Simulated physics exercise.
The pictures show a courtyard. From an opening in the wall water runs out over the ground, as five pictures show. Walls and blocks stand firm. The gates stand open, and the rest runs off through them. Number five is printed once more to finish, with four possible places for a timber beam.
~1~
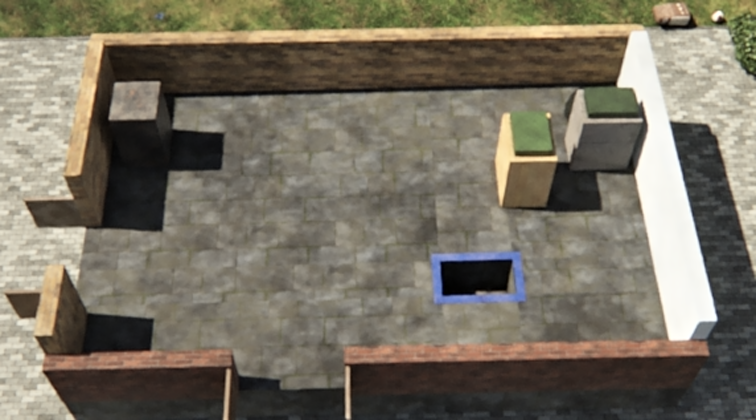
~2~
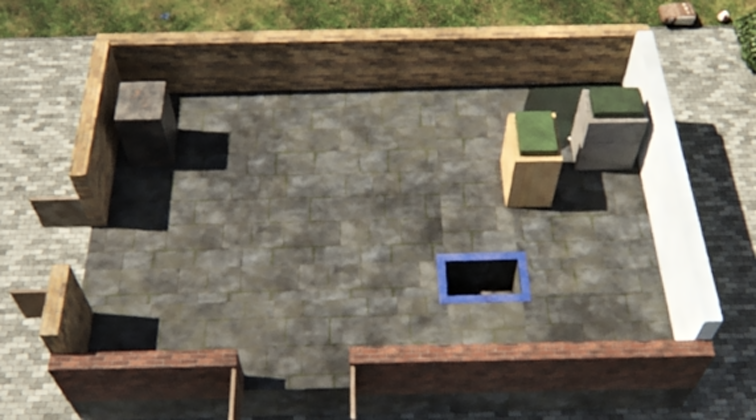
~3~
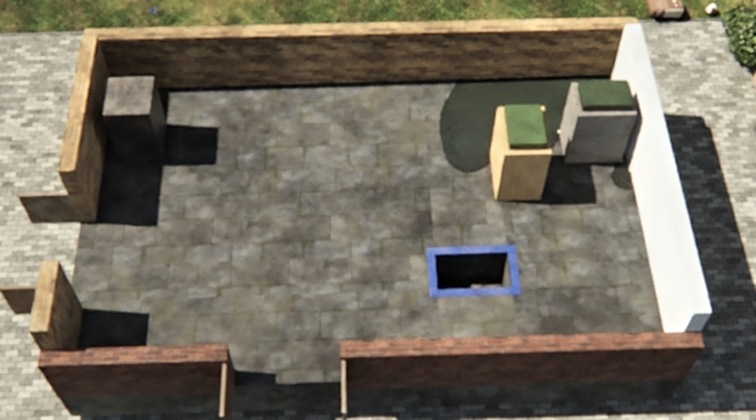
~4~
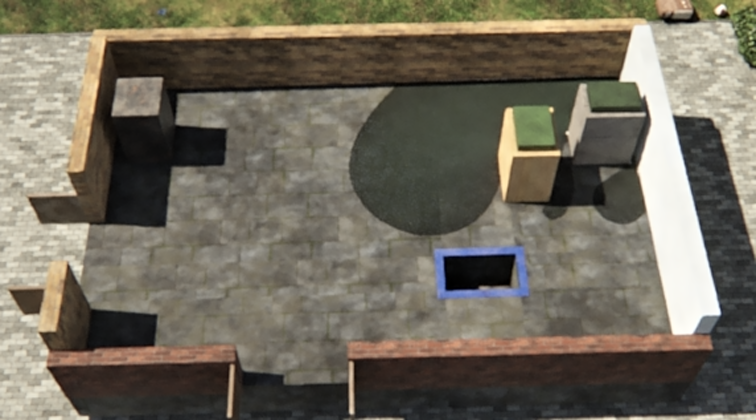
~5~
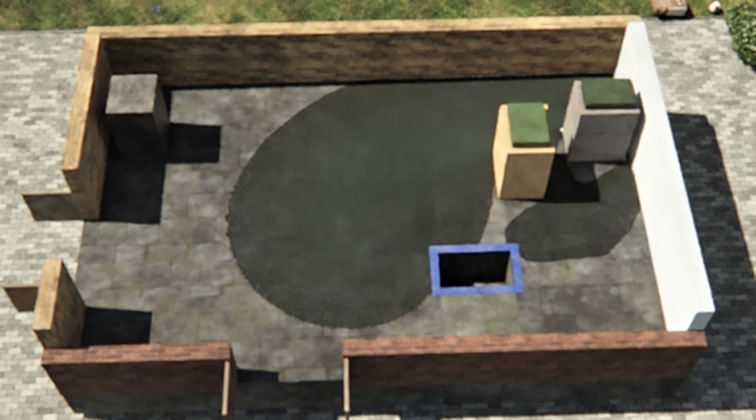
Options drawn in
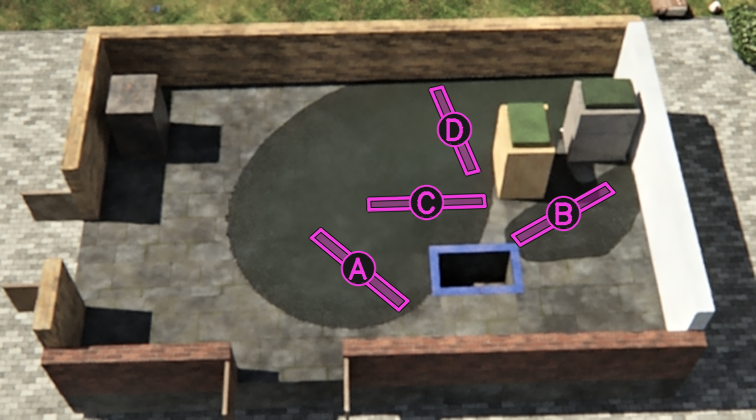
A dark patch of water spread across the paved floor of a walled courtyard, starting near the green-topped blocks at the upper right and widening leftward and downward, while the blue-edged drain stayed dry.
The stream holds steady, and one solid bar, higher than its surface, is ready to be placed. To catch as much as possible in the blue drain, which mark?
D beats the others.
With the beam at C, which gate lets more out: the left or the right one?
The left one.
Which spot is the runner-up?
That would be A.
On the marked copy, A from (316, 233) to (403, 305); B from (516, 240) to (609, 188); C from (368, 204) to (484, 200); D from (436, 88) to (472, 172).
With A, about 16 % of the stream runs into the blue drain, about 82 % out by the gates.
With B, about 9 % of the stream runs into the blue drain, about 90 % out by the gates.
With C, about 7 % of the stream runs into the blue drain, about 92 % out by the gates.
With D, about 48 % of the stream runs into the blue drain, about 42 % out by the gates.
